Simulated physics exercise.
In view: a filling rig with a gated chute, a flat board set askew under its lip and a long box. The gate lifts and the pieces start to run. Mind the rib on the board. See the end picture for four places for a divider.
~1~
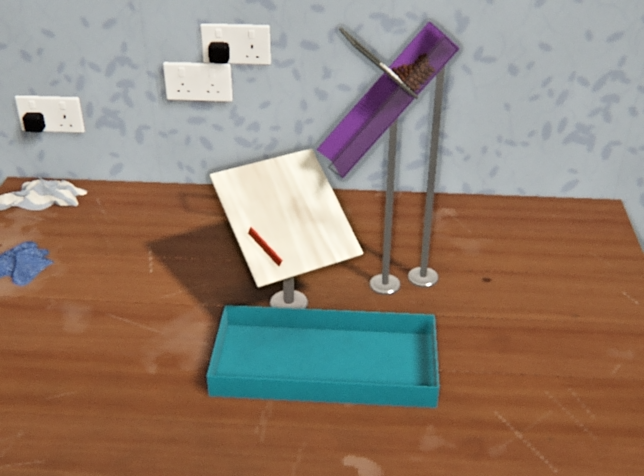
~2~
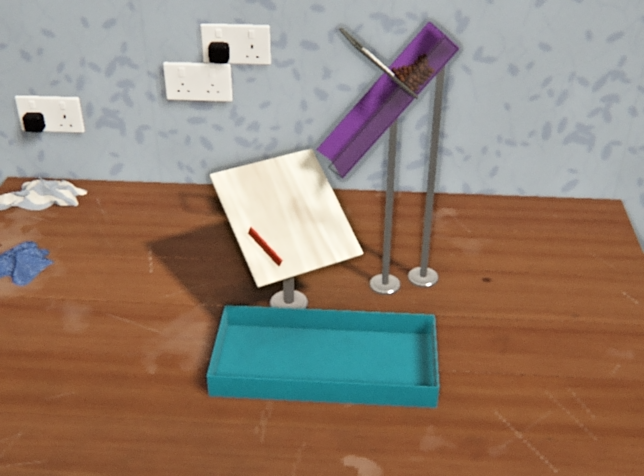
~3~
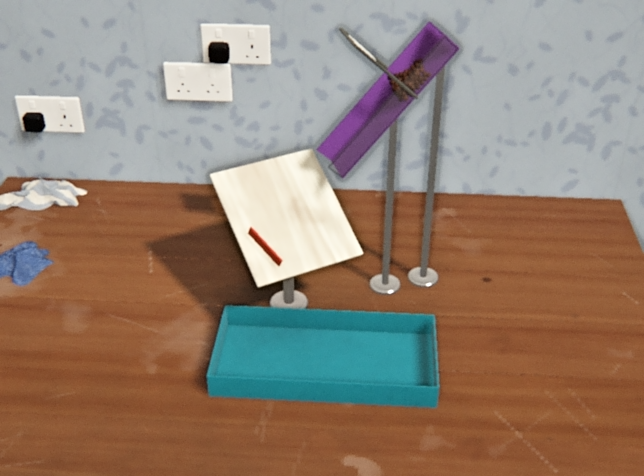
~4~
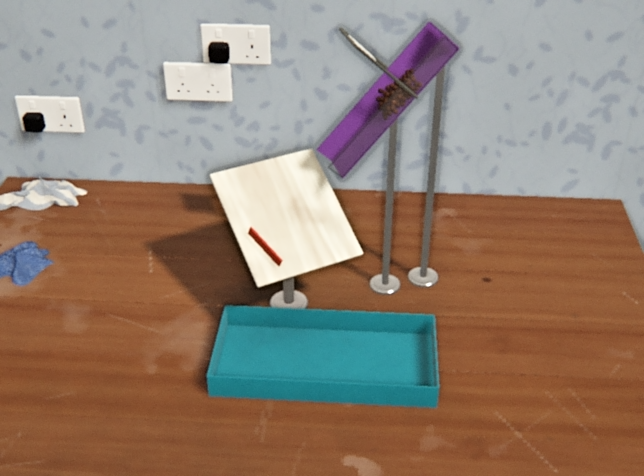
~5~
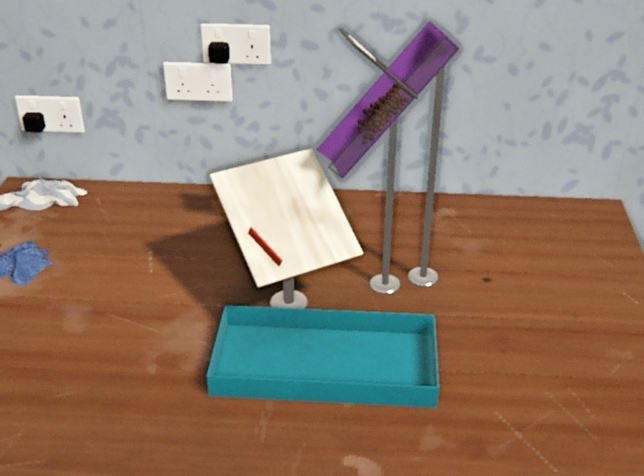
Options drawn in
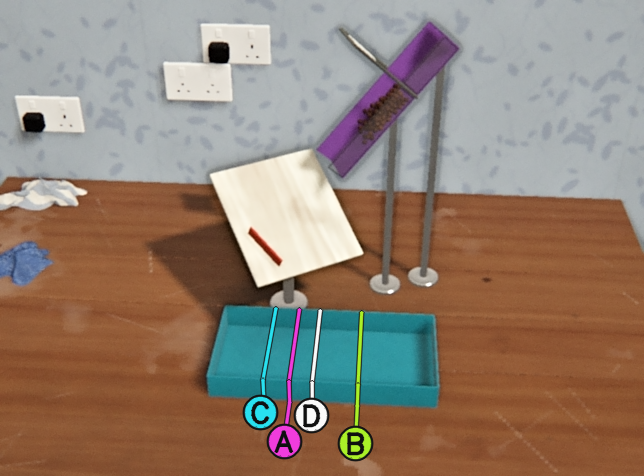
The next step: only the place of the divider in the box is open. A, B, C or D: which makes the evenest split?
Use line D.
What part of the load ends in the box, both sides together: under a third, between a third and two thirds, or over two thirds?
It is over two thirds.
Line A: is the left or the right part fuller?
Right.
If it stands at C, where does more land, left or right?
More lands on the right.
On the marked copy, line A crosses the front rim at (289, 380); line B crosses the front rim at (358, 383); line C crosses the front rim at (263, 379); line D crosses the front rim at (312, 381).
For line A, of what is caught, a small part on the left of the divider, most on the right.
For line B, of what is caught, nearly all on the left of the divider, a small part on the right.
For line C, of what is caught, a stray few on the left of the divider, nearly all on the right.
For line D, of what is caught, about half on the left of the divider, about half on the right.
